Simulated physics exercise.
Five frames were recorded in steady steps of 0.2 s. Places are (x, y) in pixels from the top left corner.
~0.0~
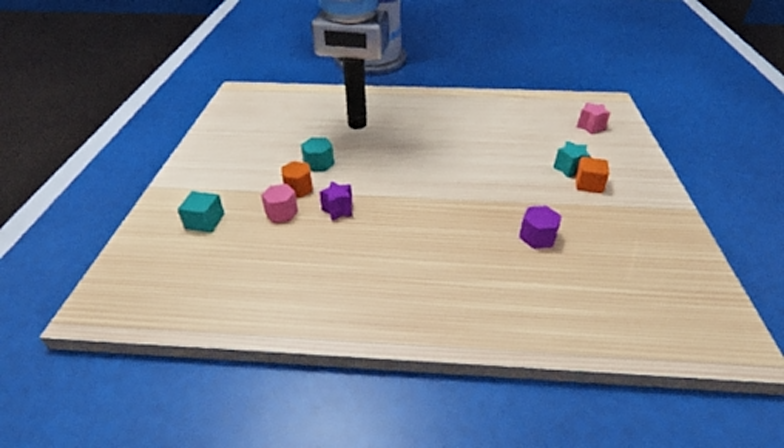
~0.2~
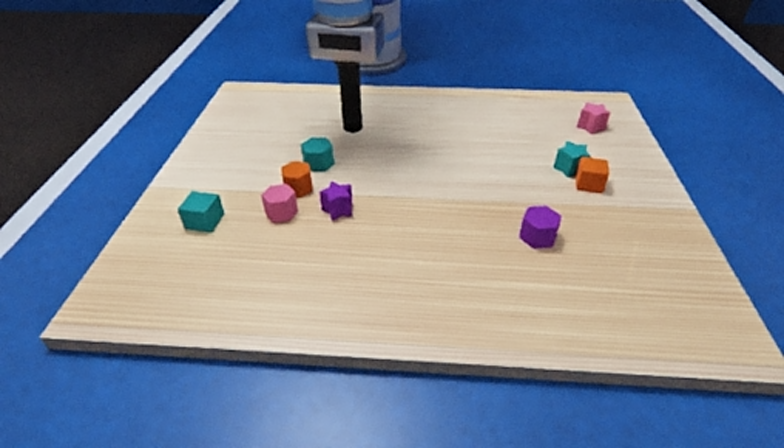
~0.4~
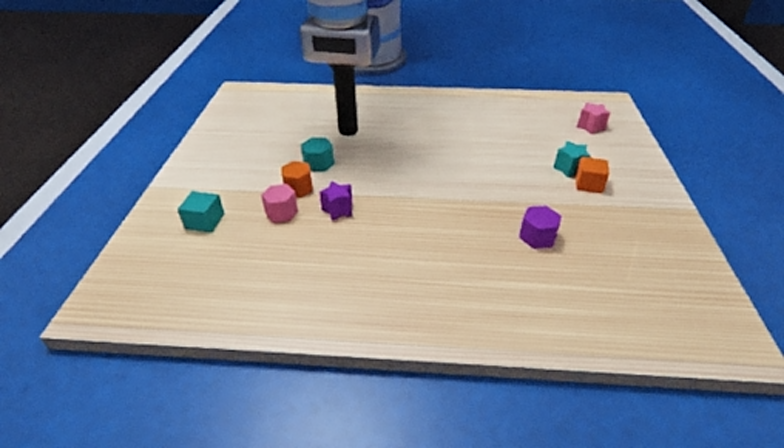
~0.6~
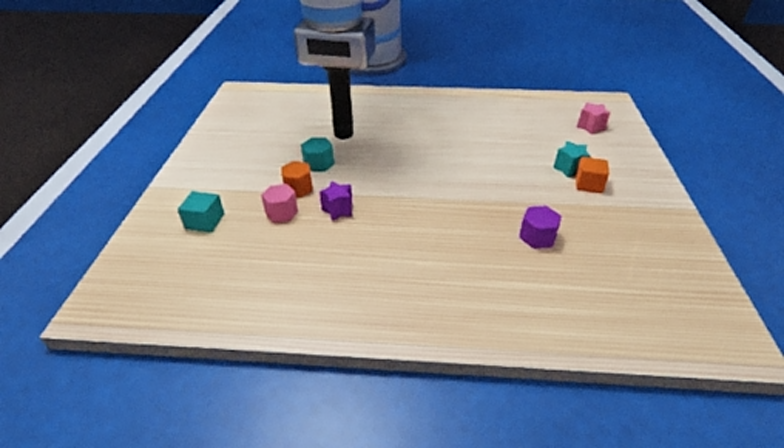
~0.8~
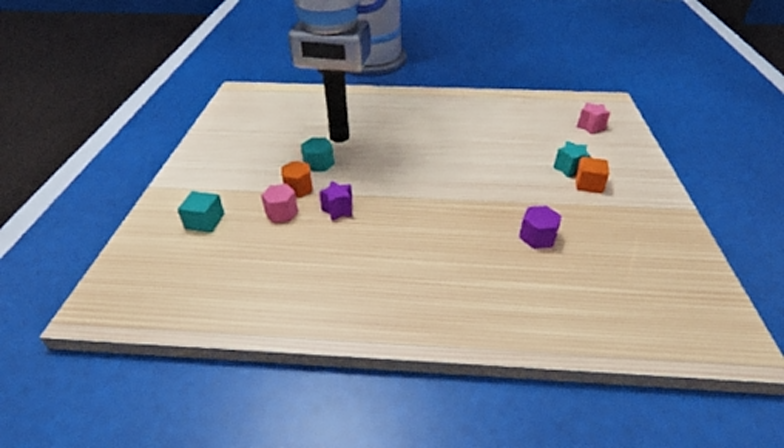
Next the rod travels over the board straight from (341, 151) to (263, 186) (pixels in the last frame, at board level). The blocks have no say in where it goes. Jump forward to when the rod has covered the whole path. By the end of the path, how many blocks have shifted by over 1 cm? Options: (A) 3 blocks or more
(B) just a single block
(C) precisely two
(A)
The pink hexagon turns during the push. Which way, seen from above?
Looking from above, the answer is clockwise.
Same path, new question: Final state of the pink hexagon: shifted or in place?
Well, the pink hexagon shifts from its place.
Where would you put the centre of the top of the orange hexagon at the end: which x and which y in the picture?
Its top middle: (287, 185).
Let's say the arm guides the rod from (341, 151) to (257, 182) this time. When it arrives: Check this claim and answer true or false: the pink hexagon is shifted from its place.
The statement is correct.
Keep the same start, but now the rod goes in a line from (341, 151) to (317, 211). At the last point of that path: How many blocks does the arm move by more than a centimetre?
I foresee one block being moved.
What follows on the original path. One third of the way, rod at (314, 149); orange hexagon at (292, 173), turned 15° anticlockwise; turquoise hexagon at (296, 156), turned 15° anticlockwise.
Two thirds of the way, rod at (287, 161); pink hexagon at (276, 202), turned 35° clockwise; orange hexagon at (288, 183), turned 60° anticlockwise; turquoise hexagon at (274, 169), turned 45° anticlockwise.
At the end, rod at (260, 172); turquoise square piece unmoved; pink hexagon at (276, 205), turned 40° clockwise; orange hexagon at (287, 185), turned 75° anticlockwise; turquoise hexagon at (255, 183), turned 80° anticlockwise.
